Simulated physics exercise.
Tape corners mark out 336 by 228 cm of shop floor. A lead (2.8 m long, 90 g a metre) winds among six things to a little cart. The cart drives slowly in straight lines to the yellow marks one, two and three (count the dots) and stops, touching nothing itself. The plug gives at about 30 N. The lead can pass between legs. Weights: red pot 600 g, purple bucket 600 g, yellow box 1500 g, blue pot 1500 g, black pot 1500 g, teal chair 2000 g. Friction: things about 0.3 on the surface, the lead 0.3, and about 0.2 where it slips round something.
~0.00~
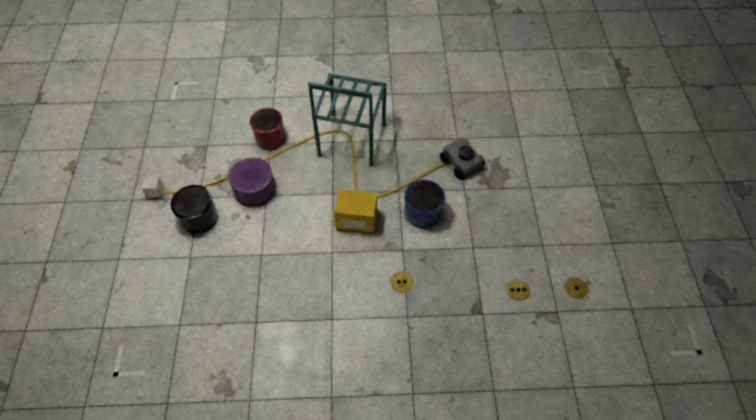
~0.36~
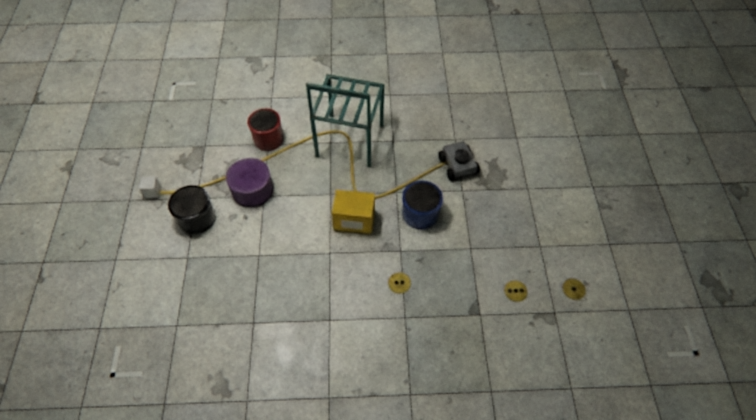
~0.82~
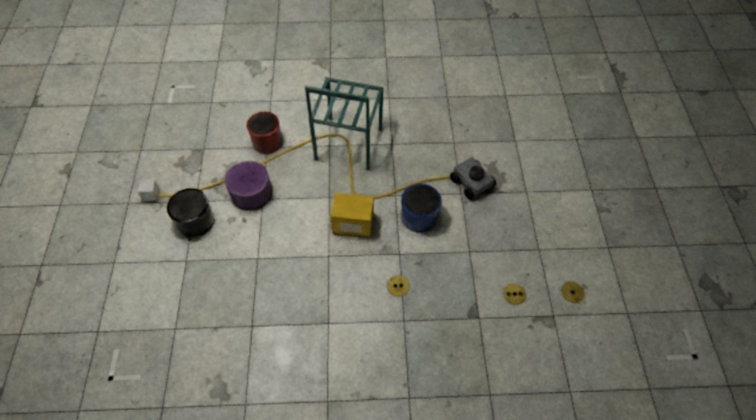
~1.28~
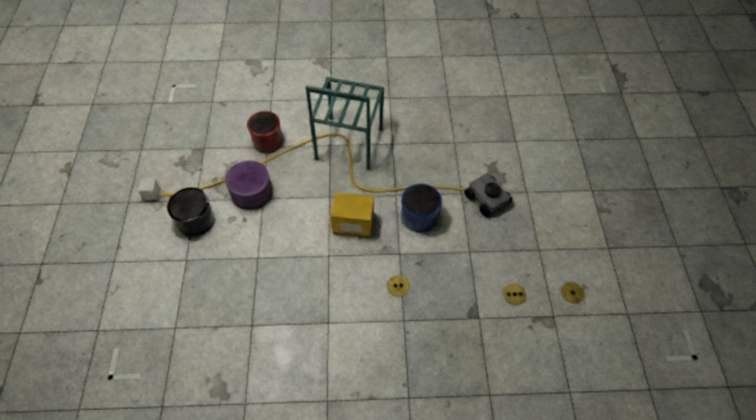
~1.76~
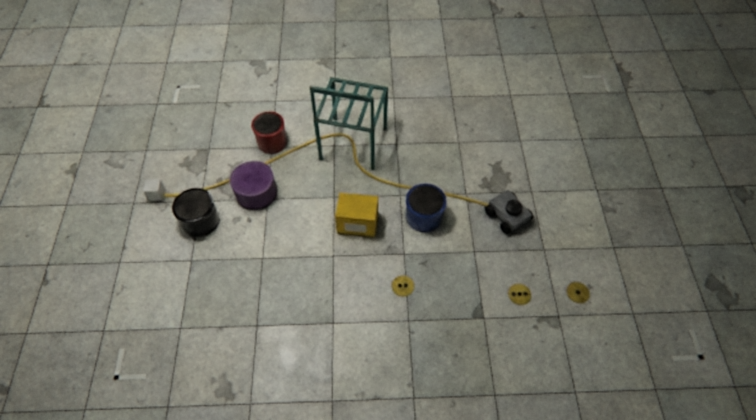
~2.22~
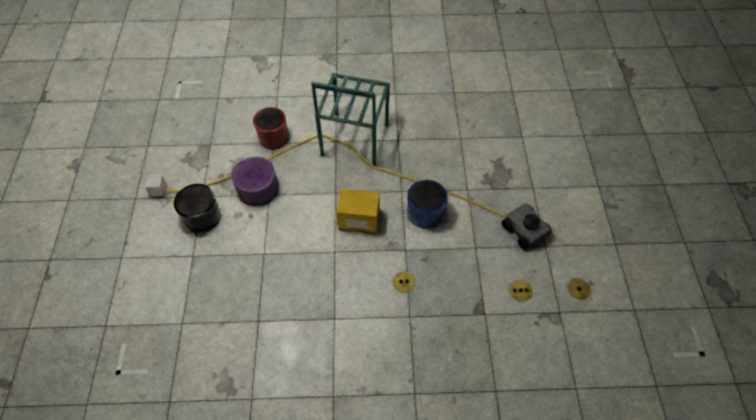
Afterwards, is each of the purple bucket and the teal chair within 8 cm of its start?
The purple bucket gets shifted, the teal chair leaves its place.
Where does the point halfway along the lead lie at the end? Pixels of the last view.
Around (360, 206).
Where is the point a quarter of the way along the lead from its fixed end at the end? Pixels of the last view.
At about (260, 192).
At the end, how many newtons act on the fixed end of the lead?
About 0 N.
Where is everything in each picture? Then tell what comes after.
In the first picture, purple bucket (250, 175); teal chair (350, 99); marks (577, 288) (402, 282) (518, 290); lead runs through (422, 176); cart (457, 157).
In the second picture, lead runs through (420, 177); cart (456, 159).
In the third picture, lead runs through (425, 181); cart (468, 177).
In the fourth picture, cart (483, 193).
In the fifth picture, lead runs through (460, 197); cart (503, 210).
In the sixth picture, purple bucket (253, 174); teal chair (353, 99); lead runs through (405, 177) (478, 205); cart (520, 223).
At 4.0 s, cart at (564, 285), 10 N at the fixed end; teal chair 30 cm off its start, purple bucket 18 cm off its start, blue pot 27 cm off its start.
At 5.7 s, cart at (471, 284), lead slack at the fixed end; teal chair 31 cm off its start, purple bucket 18 cm off its start, blue pot 28 cm off its start.
At 7.4 s, cart at (436, 283), lead slack at the fixed end; teal chair 31 cm off its start at (340, 134), purple bucket 18 cm off its start at (254, 197), blue pot 28 cm off its start at (417, 233).
At 9.1 s, cart at (521, 290), lead slack at the fixed end; teal chair 31 cm off its start, purple bucket 18 cm off its start, blue pot 28 cm off its start.
At 9.5 s, cart at (521, 290), lead slack at the fixed end; teal chair 31 cm off its start at (340, 134), purple bucket 18 cm off its start at (254, 197), blue pot 28 cm off its start at (417, 233).
